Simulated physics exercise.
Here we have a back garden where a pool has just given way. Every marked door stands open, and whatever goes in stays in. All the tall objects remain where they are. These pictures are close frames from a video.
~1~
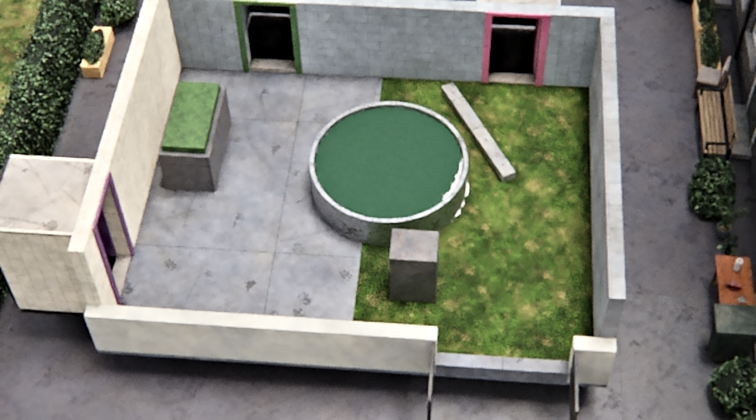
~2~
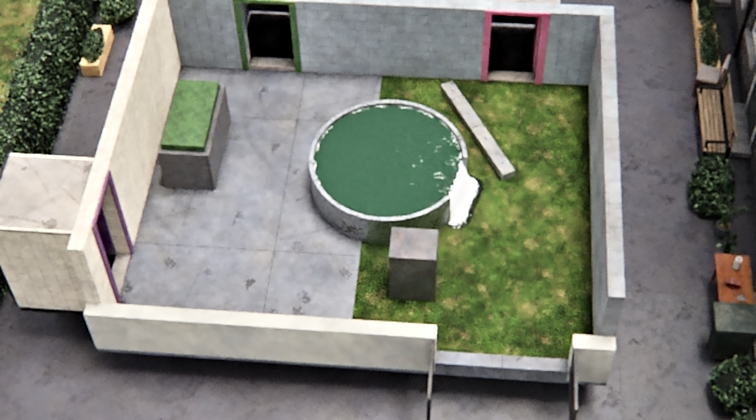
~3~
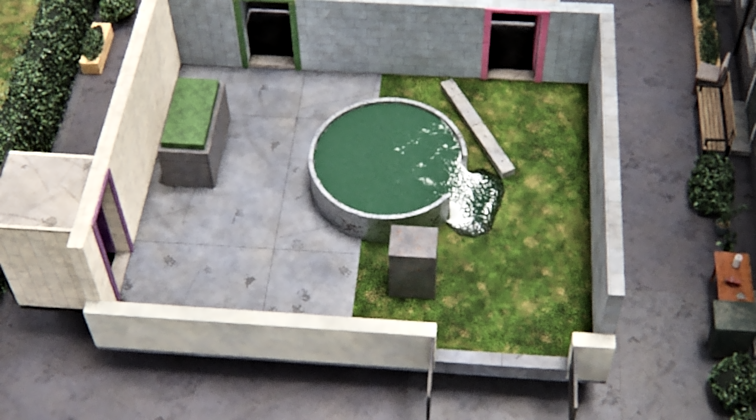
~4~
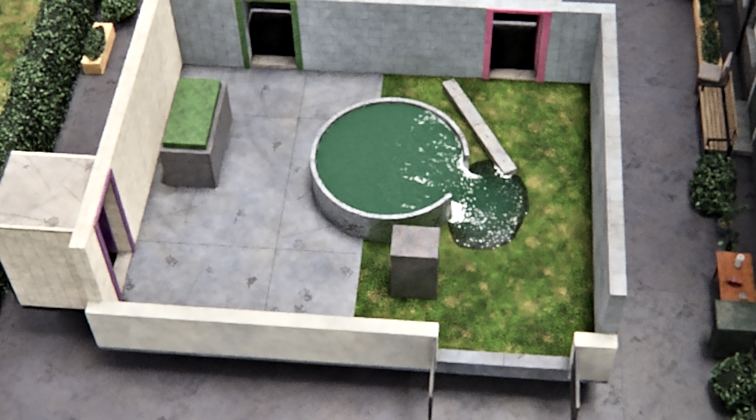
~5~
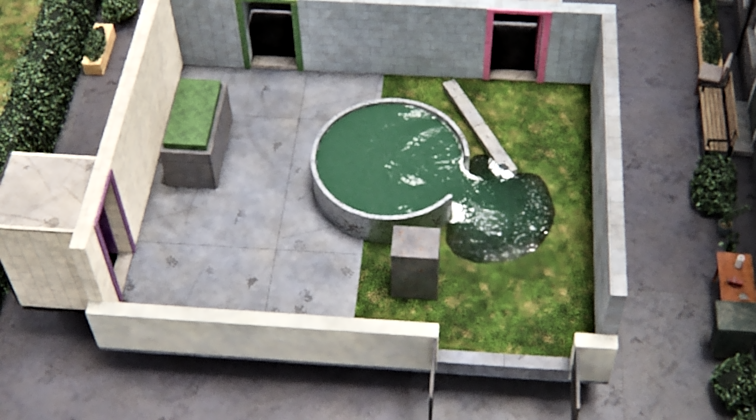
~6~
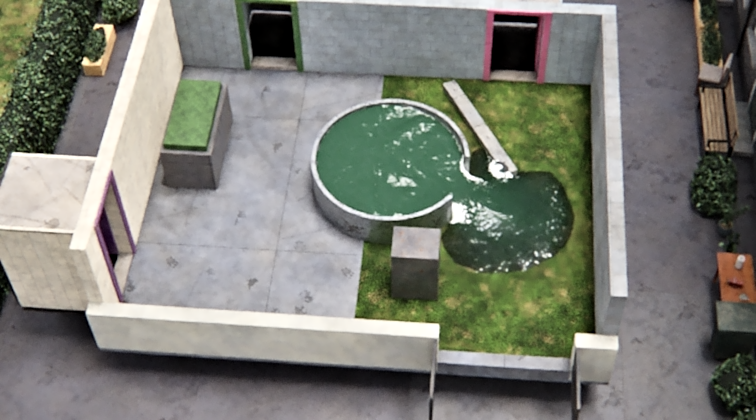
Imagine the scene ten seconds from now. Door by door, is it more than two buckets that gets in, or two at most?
Pink door: Over two buckets; purple door: Two buckets at most; green door: Two buckets at most.
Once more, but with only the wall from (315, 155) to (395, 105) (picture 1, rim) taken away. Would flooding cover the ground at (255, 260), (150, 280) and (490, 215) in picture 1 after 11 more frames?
Point by point: Unwetted; unwetted; unwetted.
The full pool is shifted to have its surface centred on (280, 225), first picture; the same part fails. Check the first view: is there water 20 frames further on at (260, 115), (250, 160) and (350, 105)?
Bone-dry, bone-dry, bone-dry.
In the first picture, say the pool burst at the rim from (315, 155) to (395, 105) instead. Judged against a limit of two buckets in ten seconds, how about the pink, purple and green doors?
Here's how it goes: The pink door comes in low, the purple door overshoots, the green door overshoots.
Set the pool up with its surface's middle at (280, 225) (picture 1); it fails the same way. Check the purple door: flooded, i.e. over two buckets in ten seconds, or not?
One by one - purple door: Above the limit.
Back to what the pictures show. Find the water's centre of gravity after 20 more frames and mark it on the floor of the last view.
That comes out near (456, 201).
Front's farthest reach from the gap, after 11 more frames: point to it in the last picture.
Somewhere close to (593, 359).
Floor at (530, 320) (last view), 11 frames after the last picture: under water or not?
Lab note - point status: Swamped.
A moment on, water covers 15 % of the floor; the pink door not reached, the purple door not reached, the green door not reached.
Next, water covers 25 % of the floor; the pink door not reached, the purple door not reached, the green door not reached.
Then, water covers 35 % of the floor; the pink door not reached, the purple door not reached, the green door not reached.
Later, water covers 45 % of the floor; the pink door under two buckets in, the purple door not reached, the green door not reached.
In the end, water covers 65 % of the floor; the pink door far over two buckets in, the purple door not reached, the green door not reached.
